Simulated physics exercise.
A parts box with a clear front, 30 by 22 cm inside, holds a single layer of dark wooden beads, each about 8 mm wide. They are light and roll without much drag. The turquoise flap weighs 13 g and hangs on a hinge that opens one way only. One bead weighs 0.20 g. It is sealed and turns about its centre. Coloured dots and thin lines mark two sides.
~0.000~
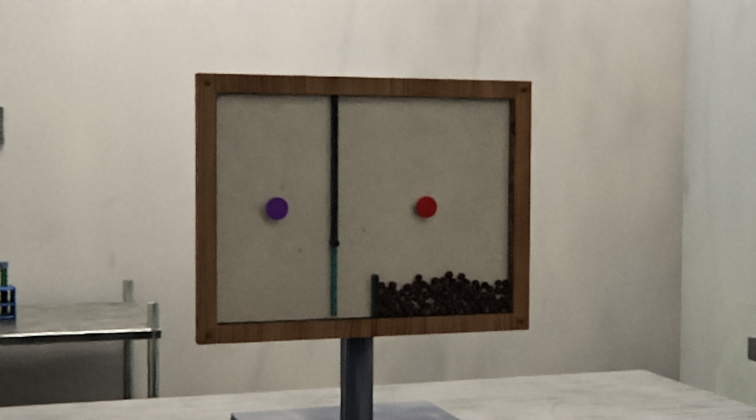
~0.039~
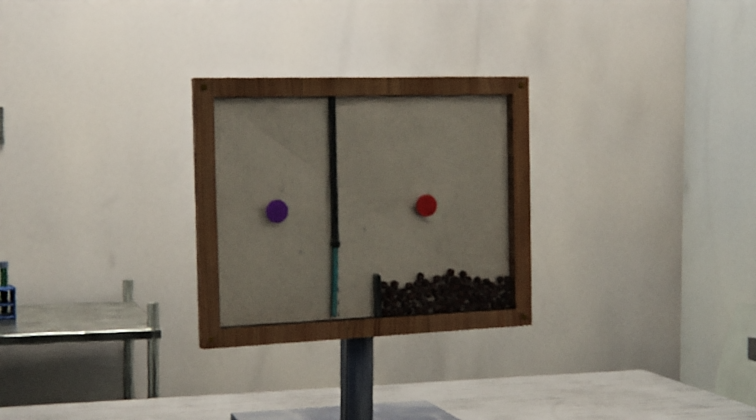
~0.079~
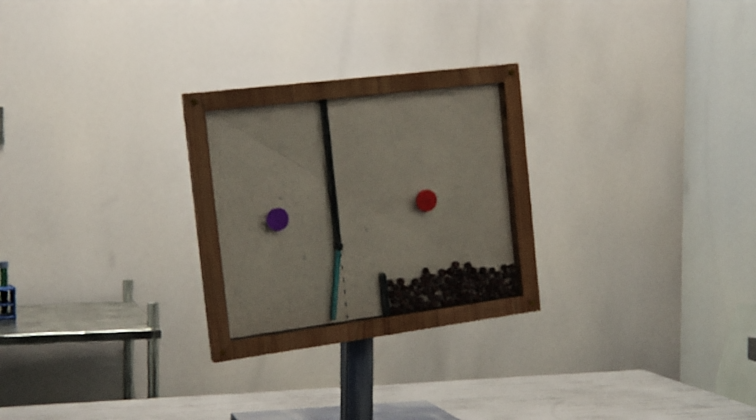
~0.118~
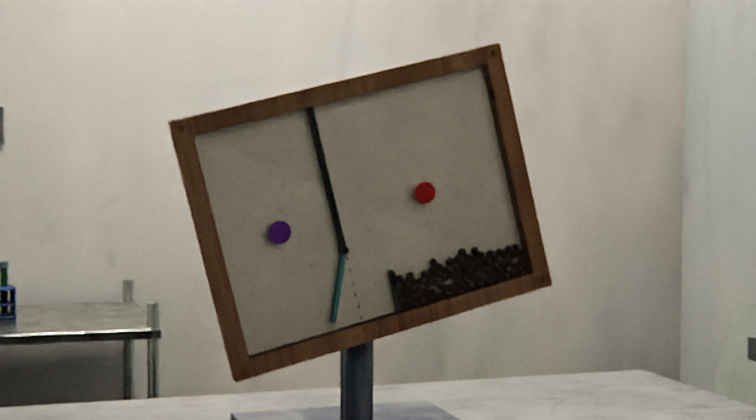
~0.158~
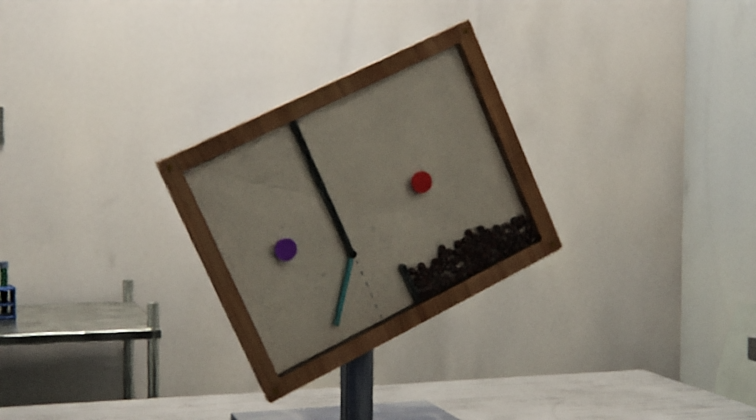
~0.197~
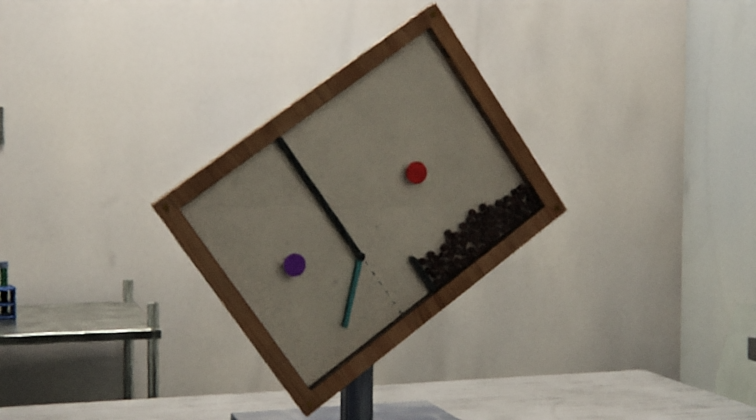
A wood-framed box with a clear front stands on a metal post above a pale tabletop, seen from the front by a still camera in a plain room with a metal side table at left. Inside are a purple disc left of a dark divider, a red disc right, and dark beads heaped lower right behind a short wall. The box turns anticlockwise, slightly then steeply, while the turquoise flap swings away from the divider's line and the beads stay heaped.
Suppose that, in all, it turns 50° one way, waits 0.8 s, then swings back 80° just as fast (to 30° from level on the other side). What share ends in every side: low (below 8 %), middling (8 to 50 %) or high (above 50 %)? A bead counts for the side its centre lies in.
Red side: High; purple side: Middling.
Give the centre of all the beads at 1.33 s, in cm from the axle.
About 3 cm right and 9 cm below.
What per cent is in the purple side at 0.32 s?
About 0 per cent.
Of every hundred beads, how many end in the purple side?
Some 20 per cent.
By 0.32 s, it stands 50° anticlockwise; the beads' middle is 12 cm right of and level with the centre; red 100 %; turquoise flap open 29°.
By 1.33 s, it stands 10° anticlockwise; the beads' middle is 3 cm right of and 9 cm below the centre; red 80 %, purple 20 %; turquoise flap shut.
By 1.54 s, it stands 30° clockwise; the beads' middle is 3 cm left of and 9 cm below the centre; red 80 %, purple 20 %; turquoise flap shut.
At rest by 2.3 s, it stands 30° clockwise; red 80 %, purple 20 %; turquoise flap shut.
